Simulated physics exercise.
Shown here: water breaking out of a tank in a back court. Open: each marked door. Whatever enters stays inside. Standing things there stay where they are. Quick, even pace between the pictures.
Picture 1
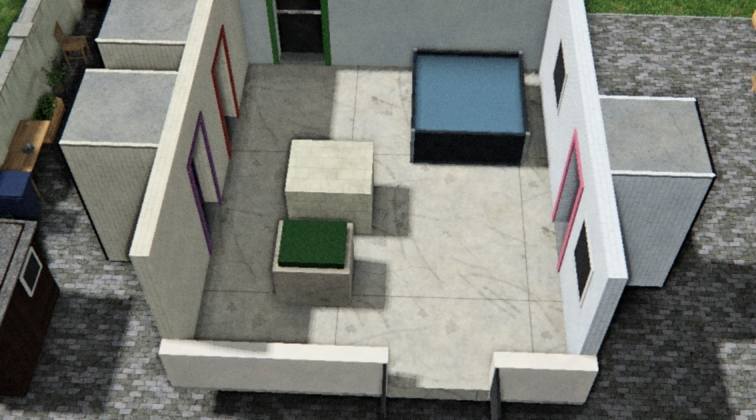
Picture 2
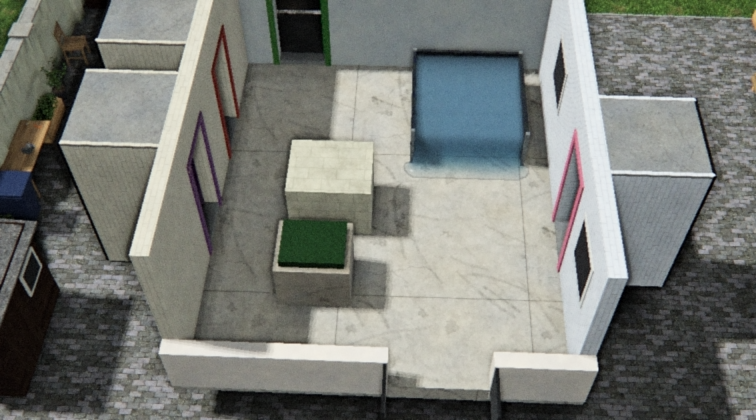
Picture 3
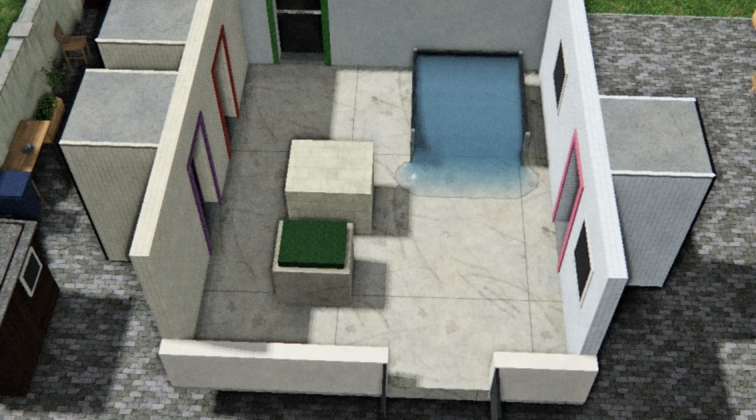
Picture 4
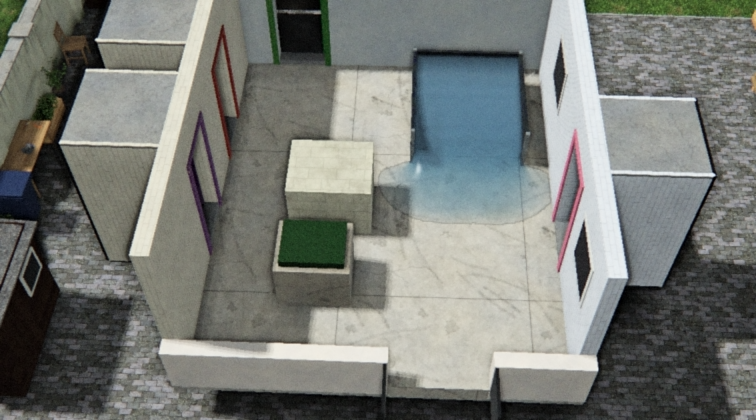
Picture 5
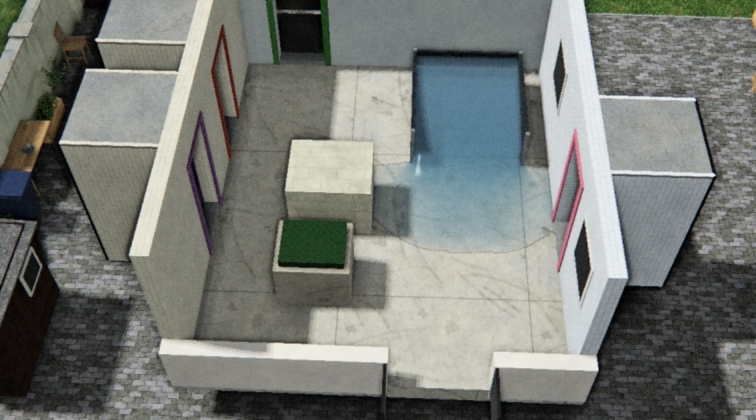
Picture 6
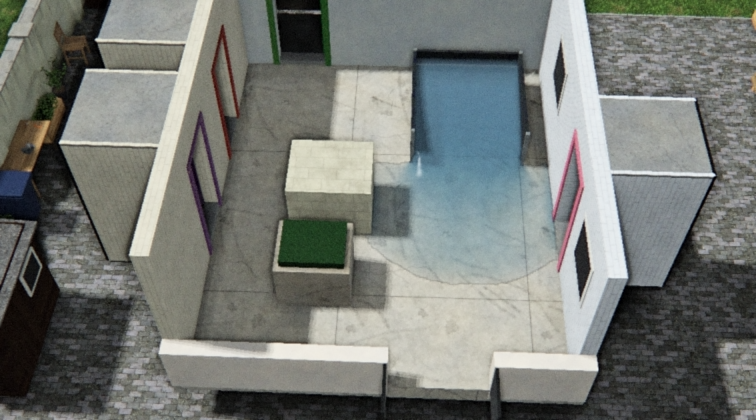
Water breaking out of a dark-edged tank in a walled court, spreading forward across the pale floor past a plain block.
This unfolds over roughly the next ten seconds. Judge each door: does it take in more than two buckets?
My call: The purple door keeps it to two or fewer, the pink door takes in more, the green door keeps it to two or fewer, the red door keeps it to two or fewer.
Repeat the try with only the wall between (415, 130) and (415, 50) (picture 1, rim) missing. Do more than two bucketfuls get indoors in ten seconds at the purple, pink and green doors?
Lab note - purple door: Short of the mark; pink door: Short of the mark; green door: Above the mark.
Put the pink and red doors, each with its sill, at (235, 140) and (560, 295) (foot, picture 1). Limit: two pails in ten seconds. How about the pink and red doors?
As I see it, pink does not reach it and red crosses the line.
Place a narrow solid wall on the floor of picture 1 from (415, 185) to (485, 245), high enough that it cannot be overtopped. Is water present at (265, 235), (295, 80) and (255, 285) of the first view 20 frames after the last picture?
Point by point: First not reached, second not reached, third not reached.
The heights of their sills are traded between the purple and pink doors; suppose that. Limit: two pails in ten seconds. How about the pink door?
Looks like pink ends up short there.
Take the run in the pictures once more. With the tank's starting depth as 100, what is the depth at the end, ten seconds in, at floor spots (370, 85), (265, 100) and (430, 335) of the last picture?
Roughly 10 per cent, 8 per cent and 6 per cent.
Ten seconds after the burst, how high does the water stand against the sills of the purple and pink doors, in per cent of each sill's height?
Roughly 50 per cent, then 40 per cent.
A moment on, water covers 45 % of the floor; the purple door not reached, the pink door under two buckets in, the green door not reached, the red door not reached.
Next, water covers 45 % of the floor; the purple door not reached, the pink door under two buckets in, the green door not reached, the red door not reached.
Then, water covers 55 % of the floor; the purple door not reached, the pink door over two buckets in, the green door not reached, the red door not reached.
Later, water covers 75 % of the floor; the purple door wet at the sill, nothing in, the pink door over two buckets in, the green door not reached, the red door wet at the sill, nothing in.
In the end, water covers 95 % of the floor; the purple door wet at the sill, nothing in, the pink door over two buckets in, the green door under two buckets in, the red door under two buckets in.
